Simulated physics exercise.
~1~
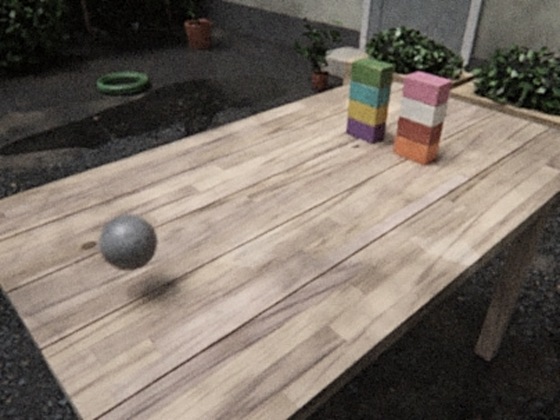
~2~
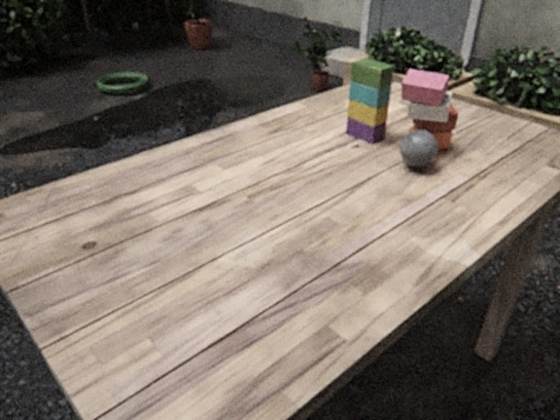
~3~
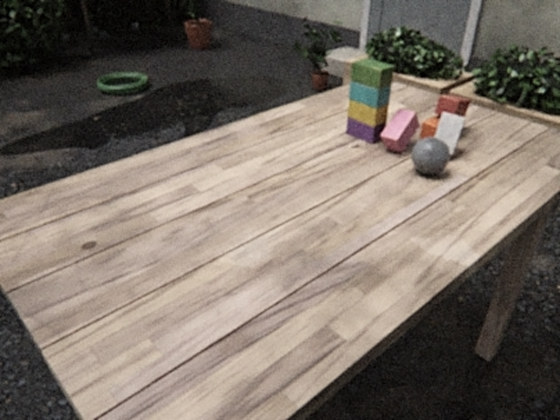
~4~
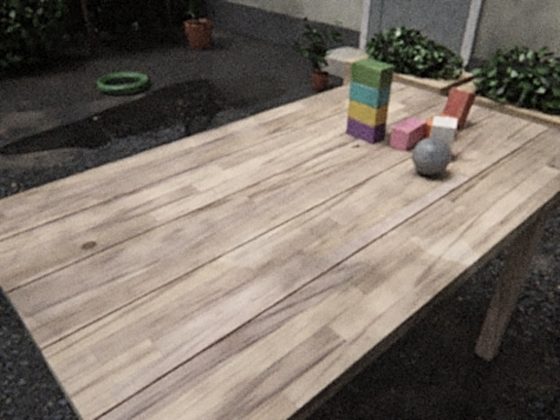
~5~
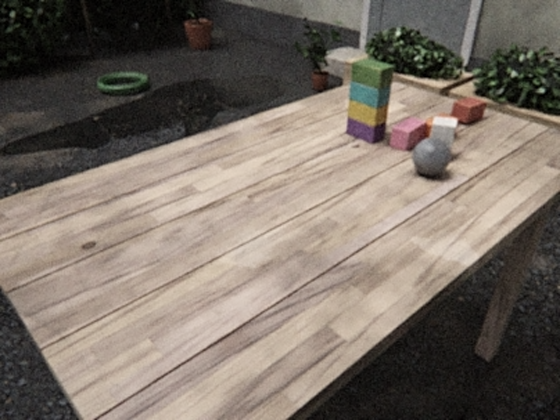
A grey ball hits the right block stack and topples it, leaving the left stack standing.
